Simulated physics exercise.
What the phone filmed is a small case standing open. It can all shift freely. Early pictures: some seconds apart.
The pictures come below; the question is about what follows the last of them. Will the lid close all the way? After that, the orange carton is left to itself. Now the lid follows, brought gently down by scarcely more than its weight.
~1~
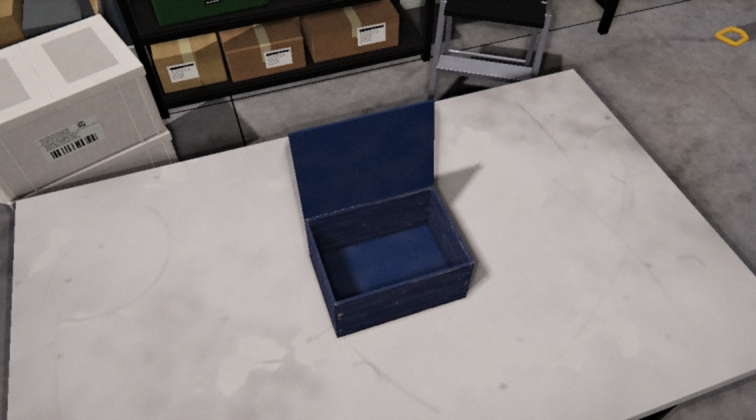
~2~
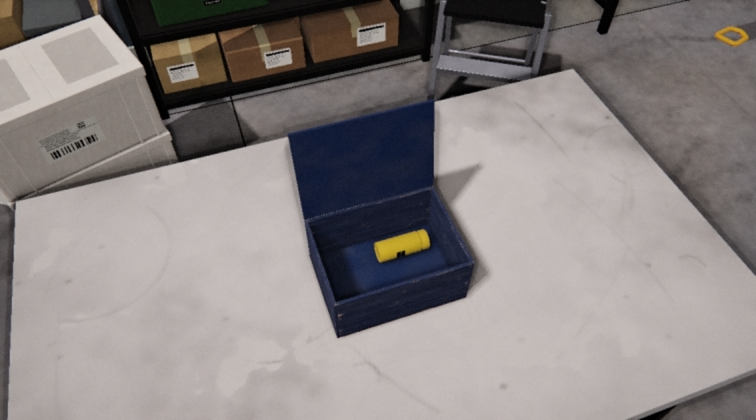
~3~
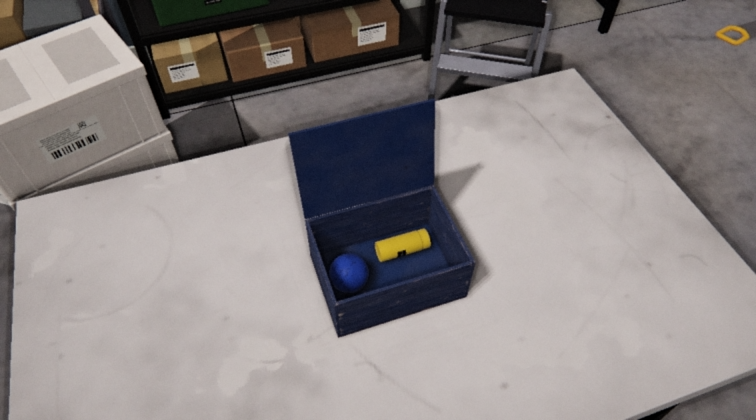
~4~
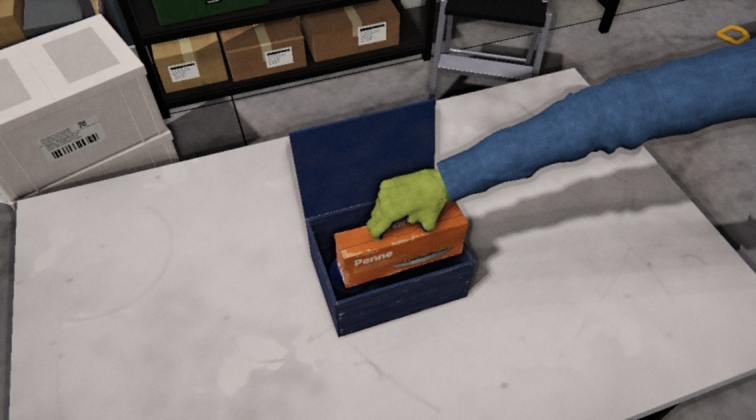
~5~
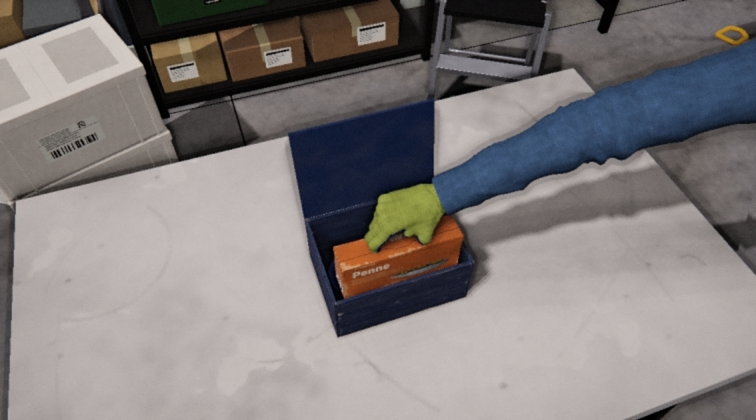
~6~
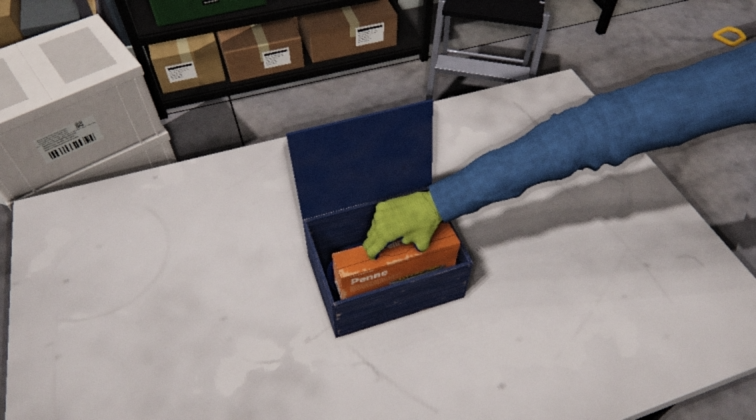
Yes.
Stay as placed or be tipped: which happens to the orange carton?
Once everything settles, the orange carton keeps its original angle.
Then, 0.80 s after the last picture, lid starting down; orange carton slid a little near (393, 286); blue ball rolled a little.
Then, 1.60 s after the last picture, lid 57° above the rim; orange carton slid a little near (393, 286); blue ball rolled about its own width.
Then, 1.90 s after the last picture, lid 16° above the rim; orange carton slid a little near (393, 286); blue ball rolled about its own width.
At rest, lid shut; moved from the start, orange carton and blue ball; yellow shaker in place. Seen from the same camera at the end, orange carton near (393, 286).
